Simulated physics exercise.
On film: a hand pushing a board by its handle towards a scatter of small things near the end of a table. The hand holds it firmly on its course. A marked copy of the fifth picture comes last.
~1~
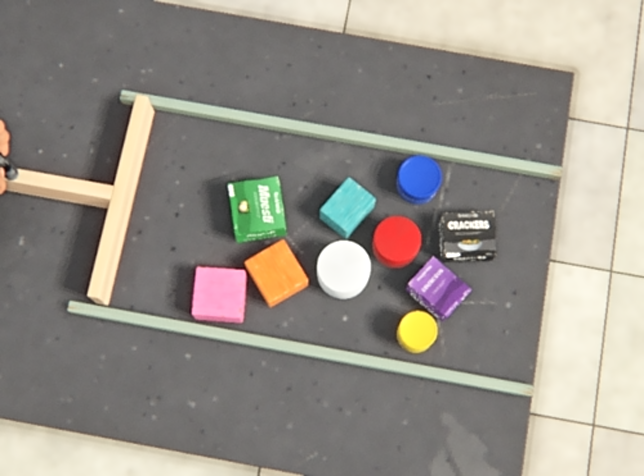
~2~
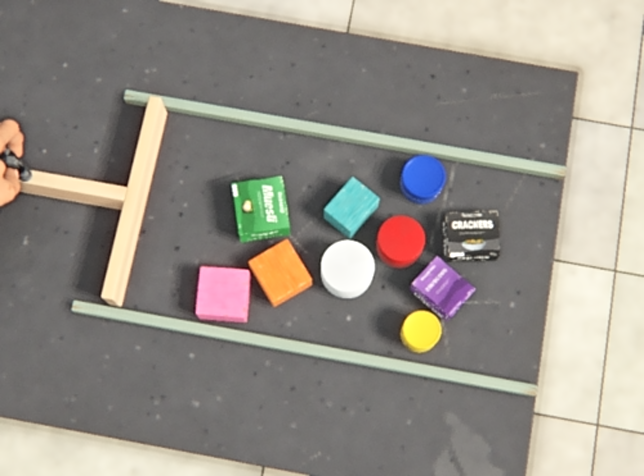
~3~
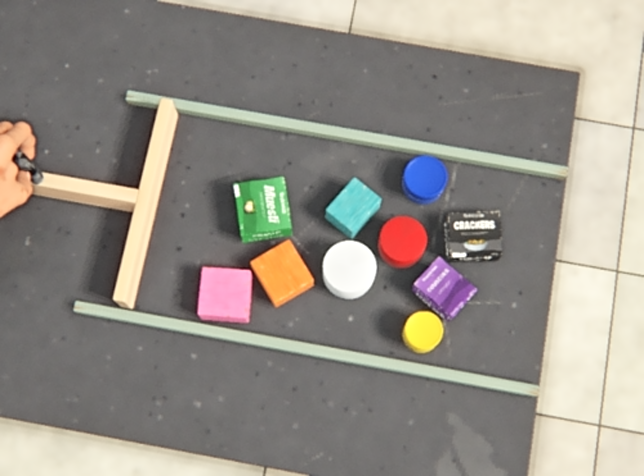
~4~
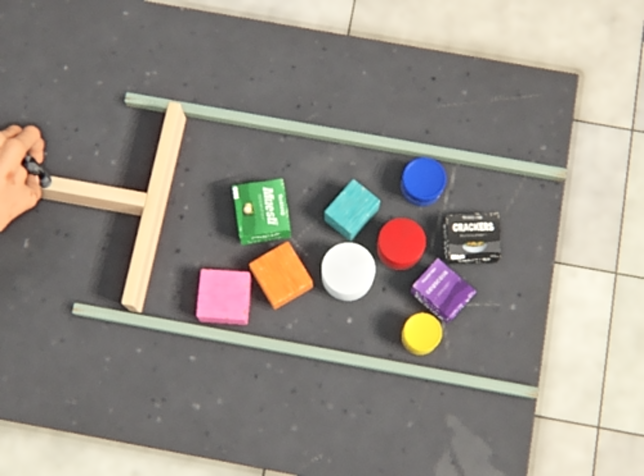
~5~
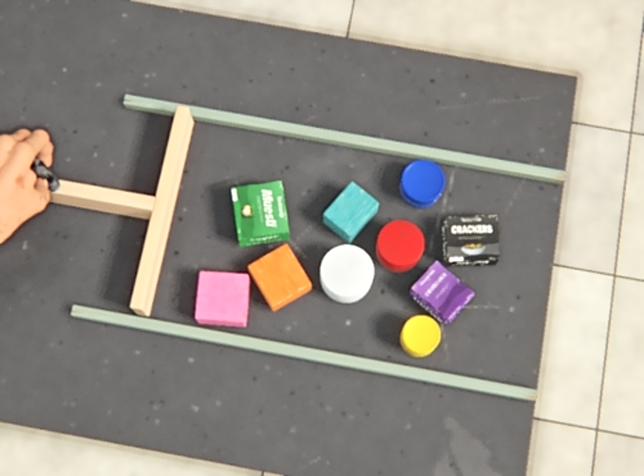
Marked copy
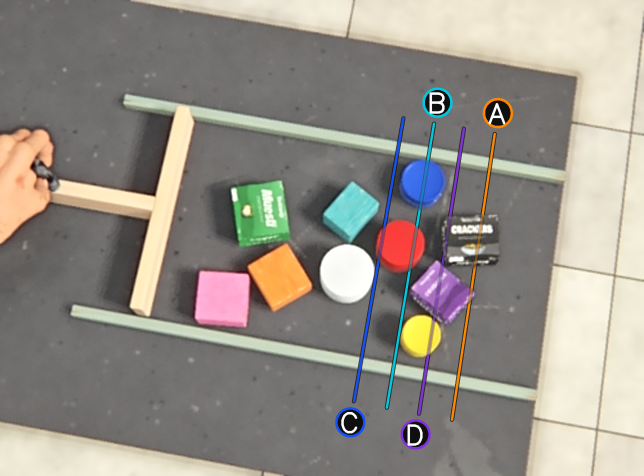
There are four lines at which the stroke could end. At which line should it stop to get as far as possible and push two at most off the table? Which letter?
No third one falls up to D.
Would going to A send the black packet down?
Yes.
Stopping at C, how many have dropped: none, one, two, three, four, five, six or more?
By then, none.
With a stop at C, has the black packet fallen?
By then, no.
On the marked copy, A at (474, 272); B at (411, 260); C at (380, 255); D at (442, 266).
With D. Early on, board (260, 222); red tin (409, 241); pink block (276, 311).
Further on, board (361, 241); black packet (521, 249); purple packet (475, 311).
At the end, board (442, 255); purple packet over the edge; black packet over the edge; two fallen.
As for the rest, A drops four; B is within the limit but short; C is within the limit but short.
